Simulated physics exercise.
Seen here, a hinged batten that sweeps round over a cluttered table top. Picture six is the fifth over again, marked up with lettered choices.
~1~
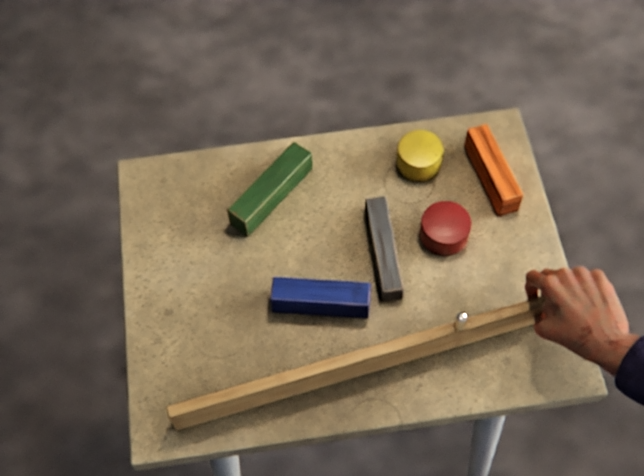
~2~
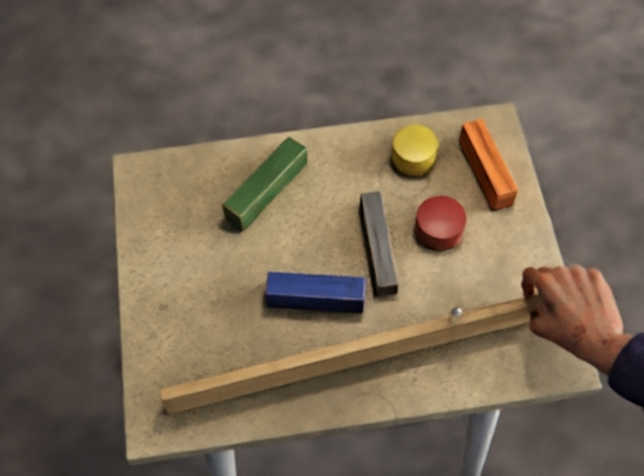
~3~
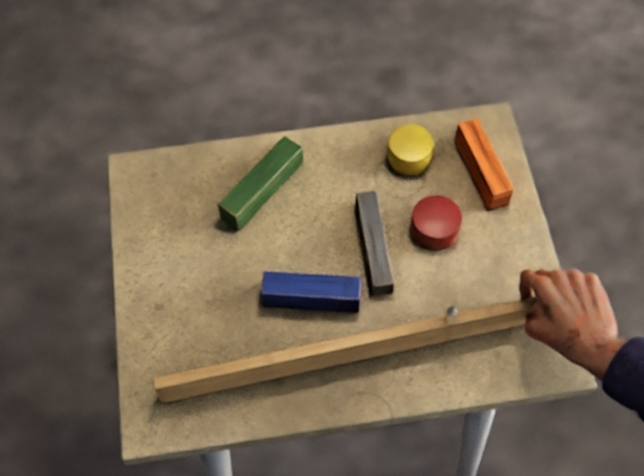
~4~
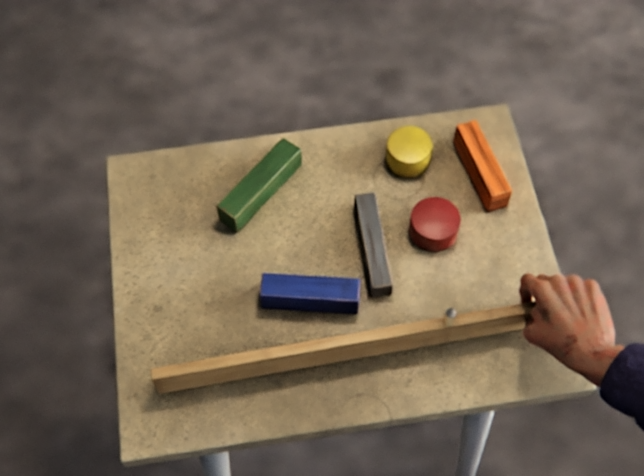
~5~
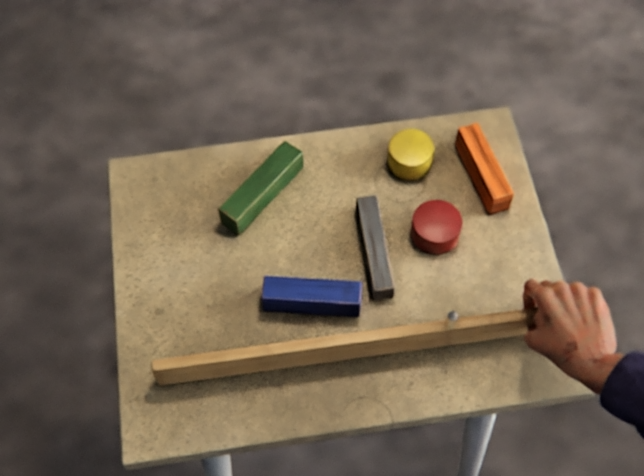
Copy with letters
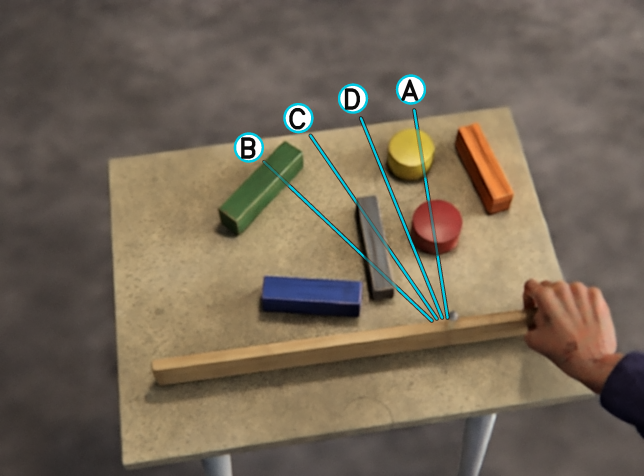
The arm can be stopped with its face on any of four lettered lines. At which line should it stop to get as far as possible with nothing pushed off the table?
Nothing falls up to B.
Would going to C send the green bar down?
Yes.
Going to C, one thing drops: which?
It is the green bar.
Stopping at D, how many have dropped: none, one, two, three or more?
One.
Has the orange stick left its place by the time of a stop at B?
By then, no.
On the copy, A at (430, 208); B at (344, 237); C at (370, 222); D at (399, 212).
On B. First, arm (300, 295); blue stick (314, 292); orange stick (484, 168).
Then, arm (321, 251); green bar (270, 174); grey stick (383, 244).
Finally, arm (345, 226); green bar (313, 134); blue stick (362, 231); nothing has fallen.
By contrast, A drops the green bar; C drops the green bar; D drops the green bar.
